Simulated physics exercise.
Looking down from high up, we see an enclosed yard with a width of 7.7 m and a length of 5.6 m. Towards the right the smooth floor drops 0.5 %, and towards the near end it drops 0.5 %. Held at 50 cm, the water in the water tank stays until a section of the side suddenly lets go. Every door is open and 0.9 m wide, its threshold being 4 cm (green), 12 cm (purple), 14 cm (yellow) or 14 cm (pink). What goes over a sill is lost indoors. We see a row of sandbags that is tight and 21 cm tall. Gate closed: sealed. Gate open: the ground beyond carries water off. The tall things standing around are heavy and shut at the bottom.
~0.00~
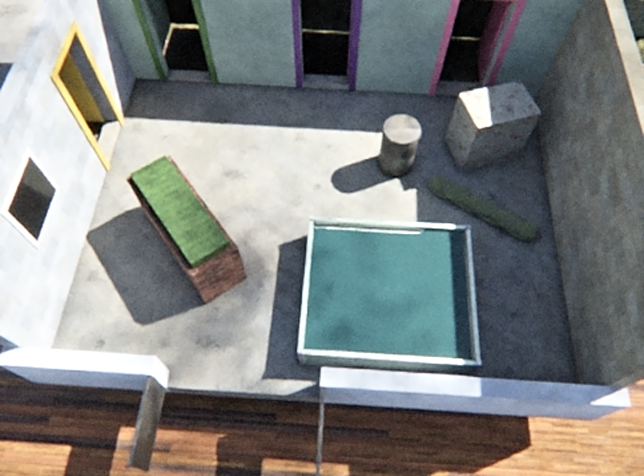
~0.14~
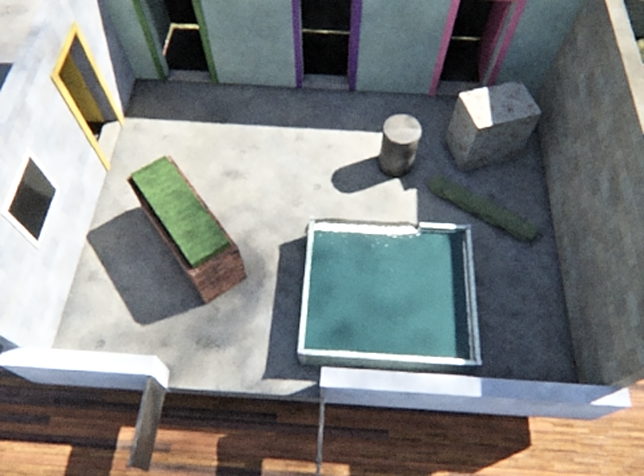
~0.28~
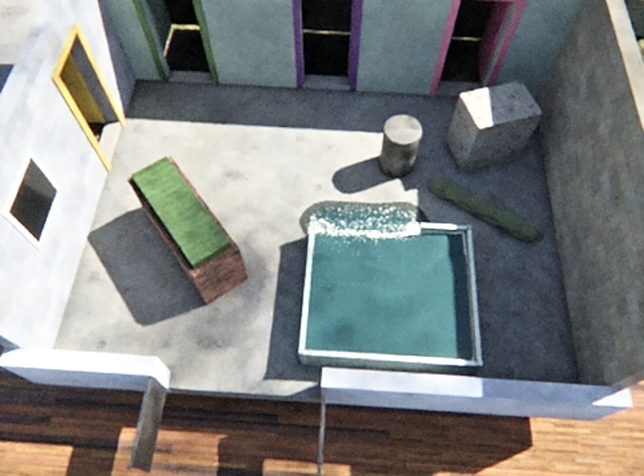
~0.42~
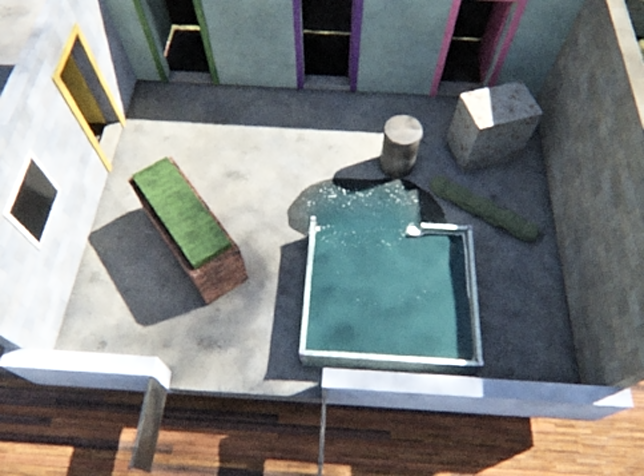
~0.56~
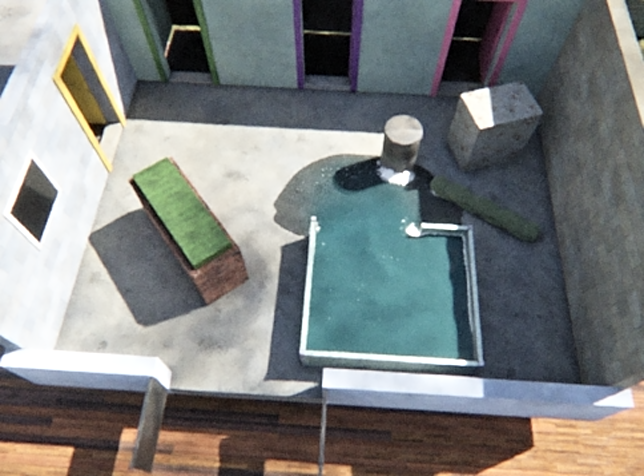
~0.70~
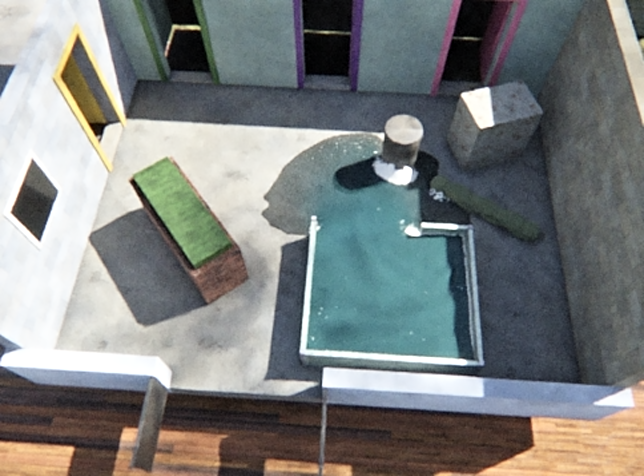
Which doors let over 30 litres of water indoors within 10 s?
The green door: Over 30 litres, the purple door: Over 30 litres, the yellow door: 30 litres or less, the pink door: 30 litres or less.
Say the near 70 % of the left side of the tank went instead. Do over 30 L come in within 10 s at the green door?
Green: Exceeds.
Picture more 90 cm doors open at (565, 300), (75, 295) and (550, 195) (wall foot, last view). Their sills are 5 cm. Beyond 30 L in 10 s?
The first one doesn't reach it, the second one doesn't reach it, and the third one doesn't reach it.
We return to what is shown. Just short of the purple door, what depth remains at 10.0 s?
Close to 5.0 cm of depth.
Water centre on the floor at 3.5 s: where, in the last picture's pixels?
About (345, 192).
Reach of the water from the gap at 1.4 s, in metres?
Some 3.4 metres from the gap.
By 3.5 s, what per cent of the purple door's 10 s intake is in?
Share: ~ 85 %.
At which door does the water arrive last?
The yellow door.
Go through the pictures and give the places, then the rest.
In the first frame, still water, 50 cm deep, in the water tank at (389, 288).
In the second frame, water pours out on the water tank's far side and has run 0.9 m, to a hidden place; typically 8 cm deep outside, 50 cm at the water tank's back.
In the third frame, water pours out on the water tank's far side and has run 1.0 m, to (306, 220); typically 9 cm deep outside, 50 cm at the water tank's back.
In the fourth frame, the front is at (428, 200), 1.4 m from the gap on the water tank's far side; 2.3 m2 of floor is under water; 50 cm left at the back of the water tank.
In the fifth frame, water pours out on the water tank's far side and has run 1.7 m, to (330, 161); typically 7 cm deep outside, 50 cm at the water tank's back.
In the sixth frame, the front is at (358, 138), 2.1 m from the gap on the water tank's far side; 4.3 m2 of floor is under water; 47 cm left at the back of the water tank.
After 1.4 s water covers 25 % of the floor and is deepest (30 cm) near (397, 186); green door not reached, purple door 6 cm at the sill, 0 L in, yellow door not reached, pink door not reached.
After 2.2 s water covers 35 % of the floor and is deepest (28 cm) near (387, 186); green door not reached, purple door 23 cm at the sill, 40 L in, yellow door not reached, pink door 9 cm at the sill, 0 L in.
After 3.5 s water covers 55 % of the floor and is deepest (26 cm) near (138, 80); green door 9 cm at the sill, 6 L in, purple door 19 cm at the sill, 98 L in, yellow door not reached, pink door 9 cm at the sill, 0 L in.
After 6.0 s water covers 75 % of the floor and is deepest (12 cm) near (154, 199); green door 9 cm at the sill, 37 L in, purple door 10 cm at the sill, 116 L in, yellow door 10 cm at the sill, 0 L in, pink door 8 cm at the sill, 0 L in.
After 10.0 s water covers 95 % of the floor and is deepest (10 cm) near (559, 371); green door 7 cm at the sill, 82 L in, purple door 5 cm at the sill, 116 L in, yellow door 7 cm at the sill, 0 L in, pink door 7 cm at the sill, 0 L in.
